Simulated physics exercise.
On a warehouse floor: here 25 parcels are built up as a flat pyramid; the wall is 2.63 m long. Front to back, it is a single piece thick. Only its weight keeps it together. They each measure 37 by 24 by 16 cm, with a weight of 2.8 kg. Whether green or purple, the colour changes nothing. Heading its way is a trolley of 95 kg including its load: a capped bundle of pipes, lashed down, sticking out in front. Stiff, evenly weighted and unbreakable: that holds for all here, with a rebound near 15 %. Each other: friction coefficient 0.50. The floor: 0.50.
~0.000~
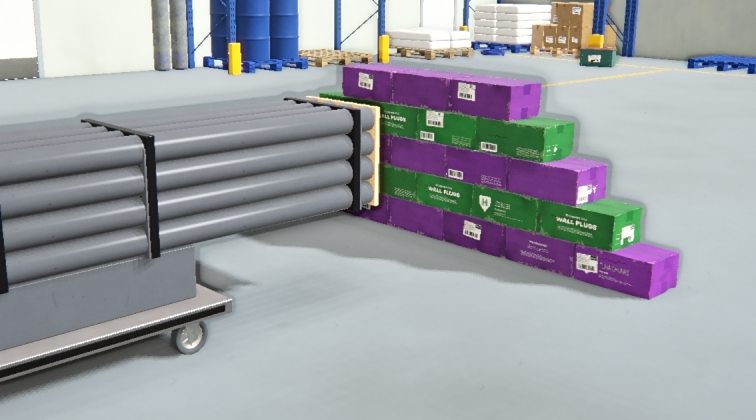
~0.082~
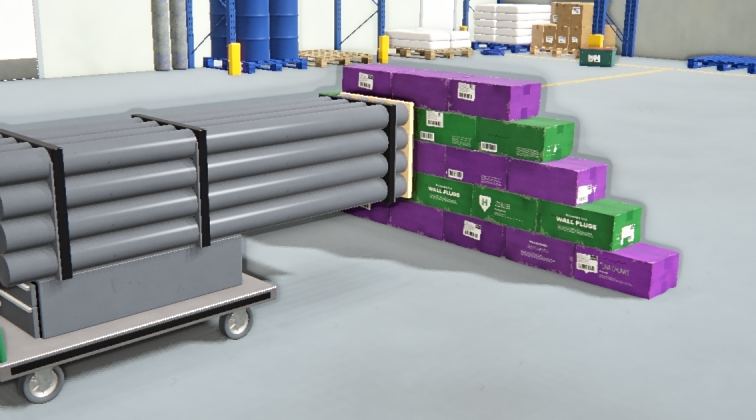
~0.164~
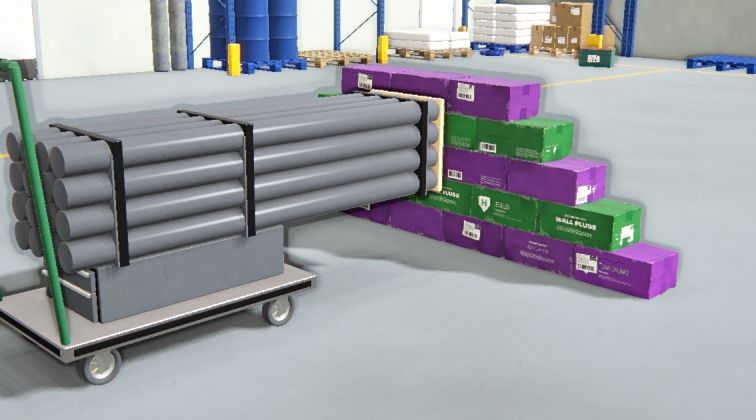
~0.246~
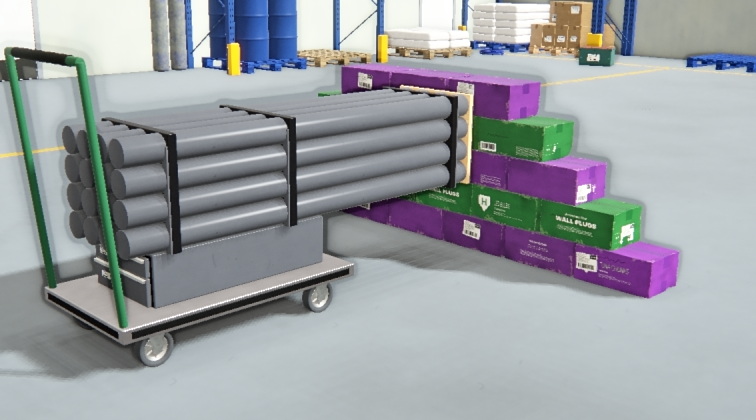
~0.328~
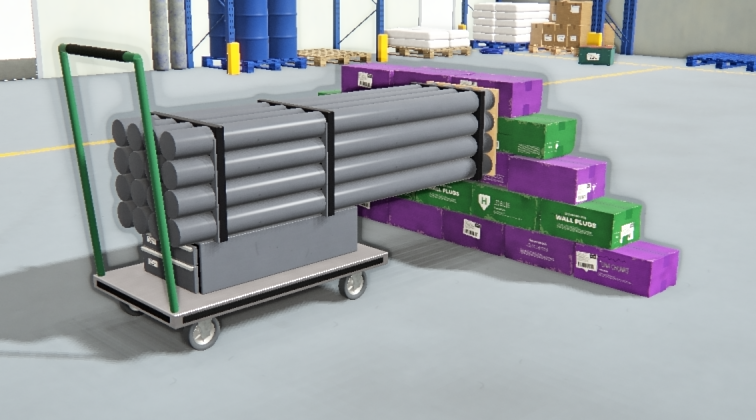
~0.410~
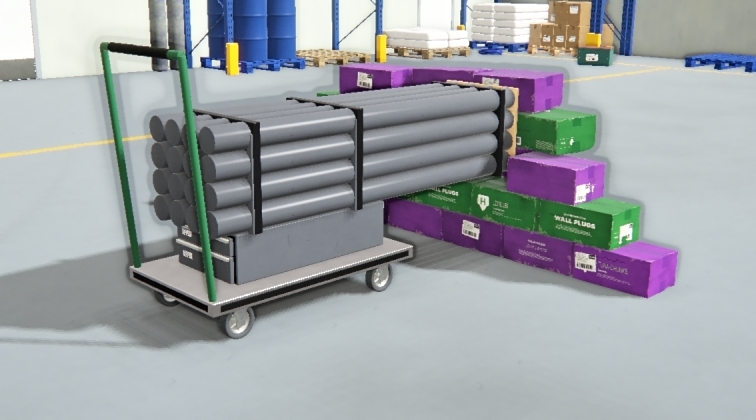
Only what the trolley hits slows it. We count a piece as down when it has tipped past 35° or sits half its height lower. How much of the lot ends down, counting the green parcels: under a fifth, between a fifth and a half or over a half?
Lab note - fraction down at the end: Between one fifth and one half.
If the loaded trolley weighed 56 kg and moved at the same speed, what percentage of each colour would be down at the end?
Result: Purple 30, green 30 %.
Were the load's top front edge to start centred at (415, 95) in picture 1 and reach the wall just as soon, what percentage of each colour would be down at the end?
You'd end up with purple at 30 per cent down and green at 40 per cent.
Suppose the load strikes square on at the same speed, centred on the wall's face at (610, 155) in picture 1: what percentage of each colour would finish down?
The purple ones would be 10 per cent down and the green ones 0 per cent.
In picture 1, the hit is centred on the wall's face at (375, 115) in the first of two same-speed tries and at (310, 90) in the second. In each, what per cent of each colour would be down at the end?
You'd get purple at 40 followed by 10, and green at 30 followed by 10 percent.
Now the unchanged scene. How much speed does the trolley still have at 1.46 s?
Something like 0.6 m/s, I'd say.
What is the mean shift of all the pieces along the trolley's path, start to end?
On average the pieces end up around 45 cm further on.
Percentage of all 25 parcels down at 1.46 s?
30 %.
Around 0.60 s, load 53 cm past the wall's line, still rolling; 2 of the 10 green parcels down (6 of 25 in all colours); top green parcel unmoved; top purple parcel displaced 6 cm.
Around 0.92 s, load 1.03 m past the wall's line, still rolling; 2 of the 10 green parcels down (6 of 25 in all colours); top green parcel unmoved; top purple parcel tipped 15°.
Around 1.46 s, load 1.50 m past the wall's line, still rolling; 3 of the 10 green parcels down (8 of 25 in all colours); top green parcel unmoved; top purple parcel tipped 71°, 37 cm lower.
Finally (2.3 s), load 1.68 m past the wall's line, stopped; 3 of the 10 green parcels down (8 of 25 in all colours); top green parcel unmoved; top purple parcel upside down. That is 30 per cent. Seen by the last camera, middles, top green parcel near (355, 108), top purple parcel near (374, 170).
